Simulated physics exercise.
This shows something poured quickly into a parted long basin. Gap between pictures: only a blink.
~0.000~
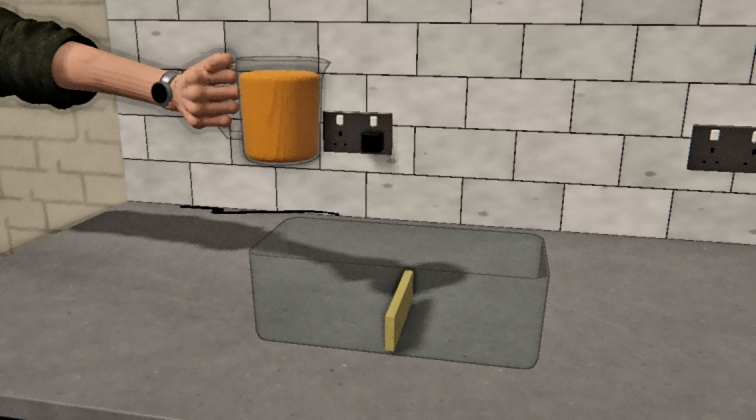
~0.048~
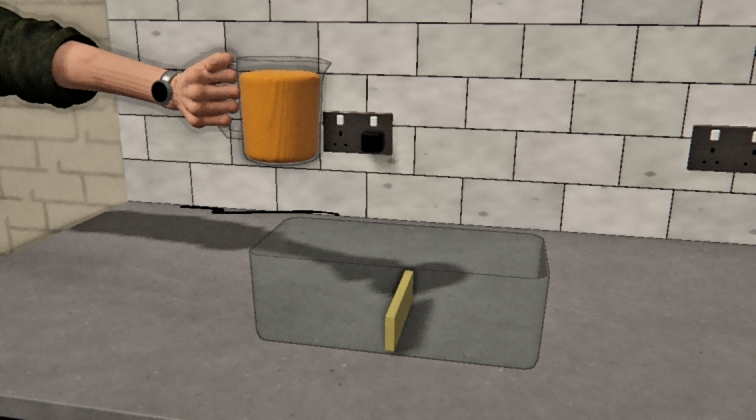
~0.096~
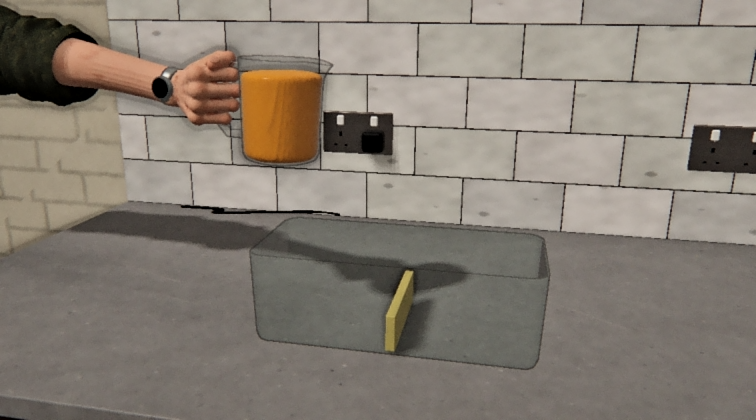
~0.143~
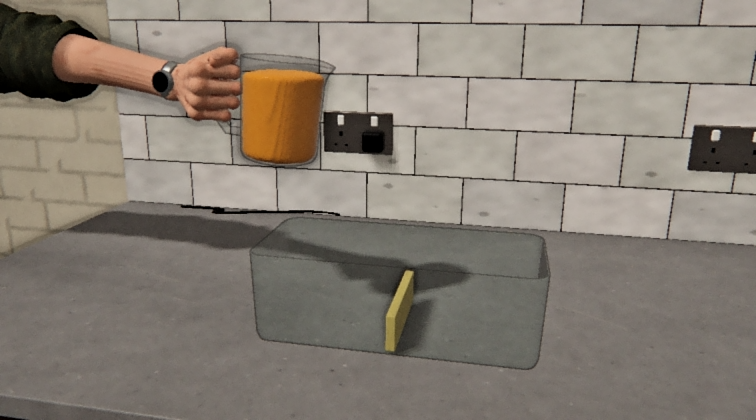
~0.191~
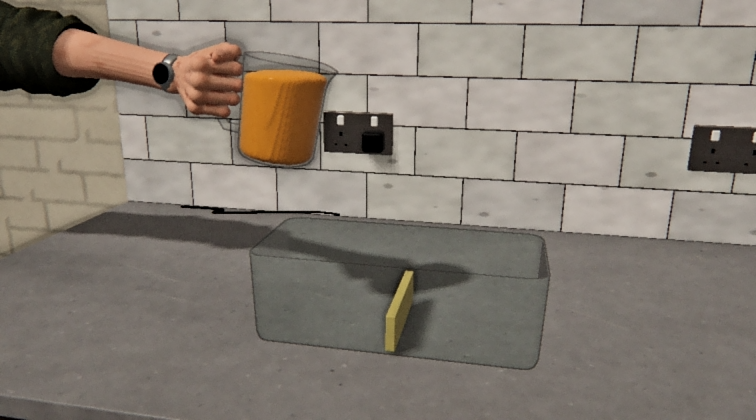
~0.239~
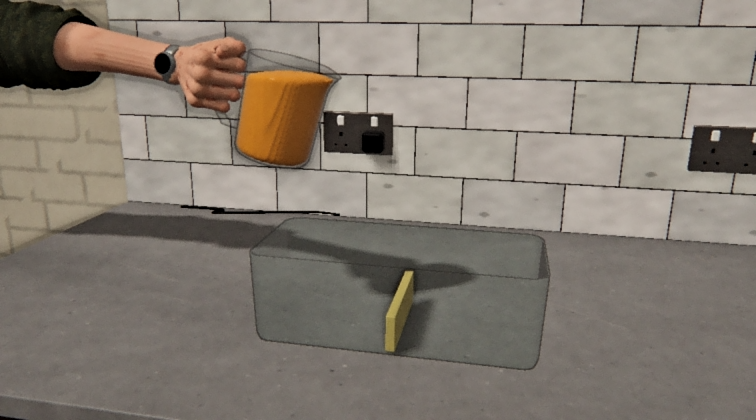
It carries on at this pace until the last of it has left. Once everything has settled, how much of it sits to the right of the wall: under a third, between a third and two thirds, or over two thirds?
I'd put the amount right of the wall between the two marks of a third and two thirds.
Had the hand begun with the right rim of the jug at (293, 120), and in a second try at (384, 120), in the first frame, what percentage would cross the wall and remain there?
You'd see around 5 per cent, and then around 95 per cent.
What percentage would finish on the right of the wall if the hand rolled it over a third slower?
About 55 per cent.
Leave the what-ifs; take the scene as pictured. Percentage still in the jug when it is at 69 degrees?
Some 80 in a hundred has yet to spill out.
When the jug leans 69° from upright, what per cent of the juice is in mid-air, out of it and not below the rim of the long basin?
Around 15 %.
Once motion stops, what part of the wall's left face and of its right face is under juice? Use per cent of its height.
Left part: 30 per cent; right part: 30.
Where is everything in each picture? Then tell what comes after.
It leans 0°; its right rim is at (330, 62); the juice meets the walls at (245, 73) and (320, 75); the long basin's rim runs from (269, 235) to (546, 257); the wall's top is at (400, 293), in the first frame.
It leans 1°; its right rim is at (331, 62); the juice meets the walls at (245, 73) and (321, 76), in the second frame.
It leans 2°; its right rim is at (333, 64); the juice meets the walls at (246, 72) and (323, 76), in the third frame.
It leans 5°; its right rim is at (335, 67); the juice meets the walls at (249, 73) and (325, 77), in the fourth frame.
It leans 9°; its right rim is at (338, 72); the juice meets the walls at (250, 74) and (328, 77), in the fifth frame.
It leans 14°; its right rim is at (341, 77); the juice meets the walls at (252, 74) and (333, 80), in the sixth frame.
A moment on, the jug is tipped part way and 80 per cent is still to pour, 2 is left of the wall and 1 right of it.
Next, the jug is tipped on its side and 32 per cent is still to pour, 14 is left of the wall and 29 right of it.
Then the jug is tipped on its side and 6 per cent is still to pour, 40 is left of the wall and 48 right of it.
Later the jug is tipped on its side and 1 per cent is still to pour, 50 is left of the wall and 48 right of it.
At rest 51 per cent lies left of the wall, 48 right of it and 1 outside.
